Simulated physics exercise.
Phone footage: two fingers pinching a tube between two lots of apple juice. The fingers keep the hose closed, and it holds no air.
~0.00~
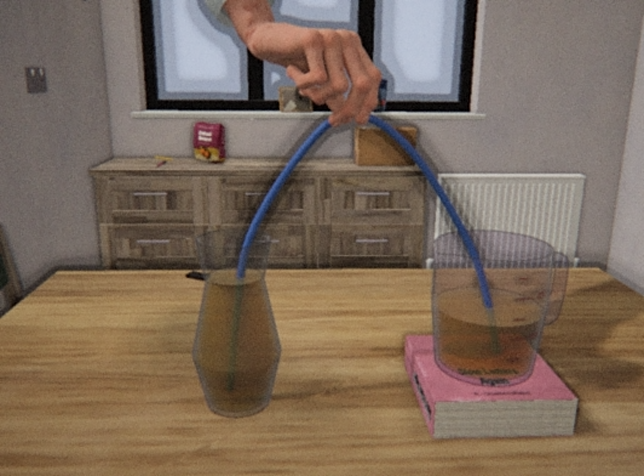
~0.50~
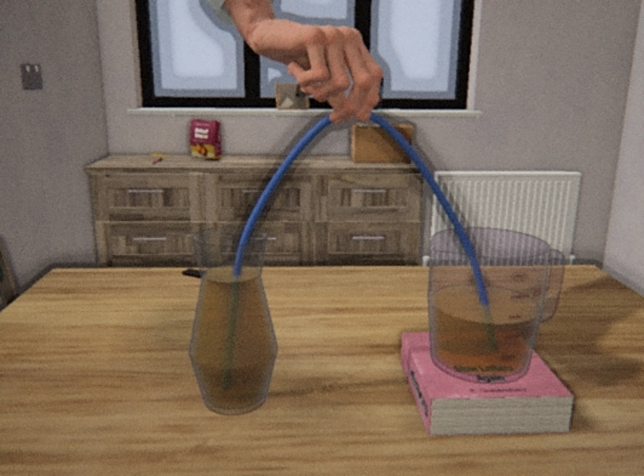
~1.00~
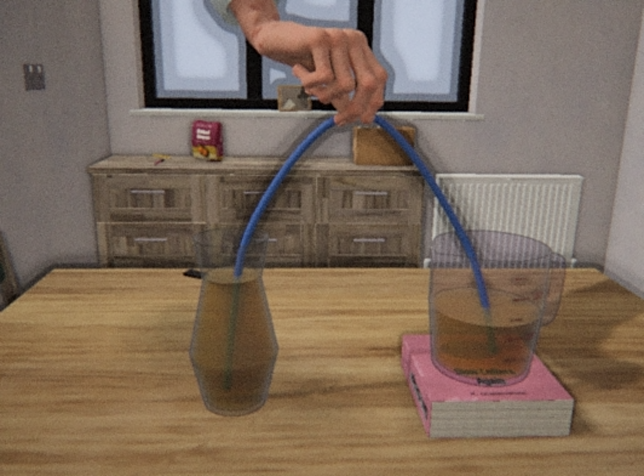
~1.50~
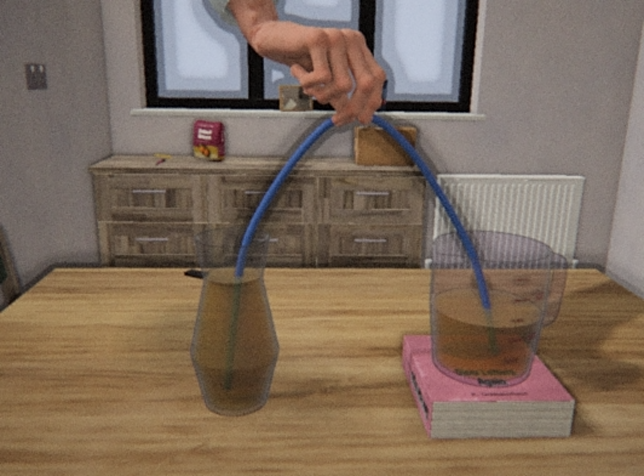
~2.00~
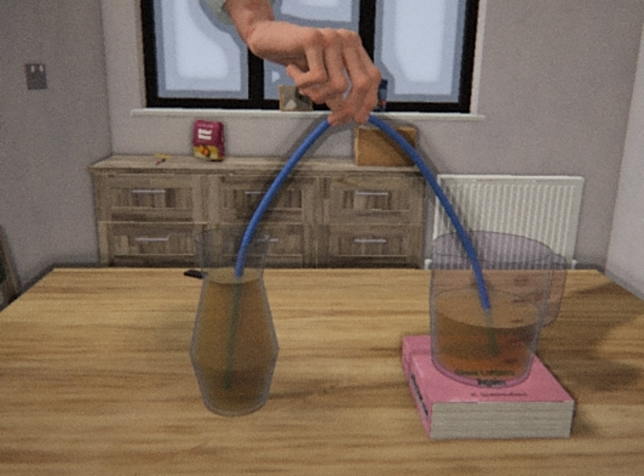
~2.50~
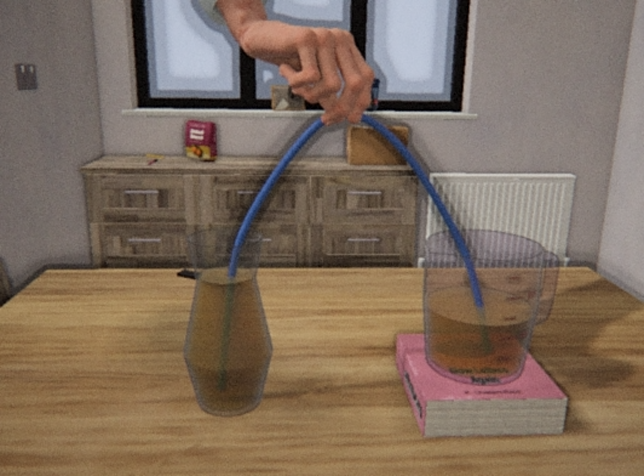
On a wooden table, a hand pinching a blue tube between a vase and a book-raised jug of brown liquid, barely moving.
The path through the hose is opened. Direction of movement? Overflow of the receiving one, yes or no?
It flows: Right. One that fills: No.
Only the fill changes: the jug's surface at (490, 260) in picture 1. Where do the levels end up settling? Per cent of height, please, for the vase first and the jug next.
Around 85 per cent, then around 85 per cent.
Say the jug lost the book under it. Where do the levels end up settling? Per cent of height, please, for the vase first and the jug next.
Levels: First 45 %, second 60 %.
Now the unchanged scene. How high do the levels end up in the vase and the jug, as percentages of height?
60 and 55 per cent, roughly.
By 8.0 s, the vase is about two thirds full; the jug is about half full.
By 45.0 s, the vase is about two thirds full; the jug is about half full; the two surfaces are level.
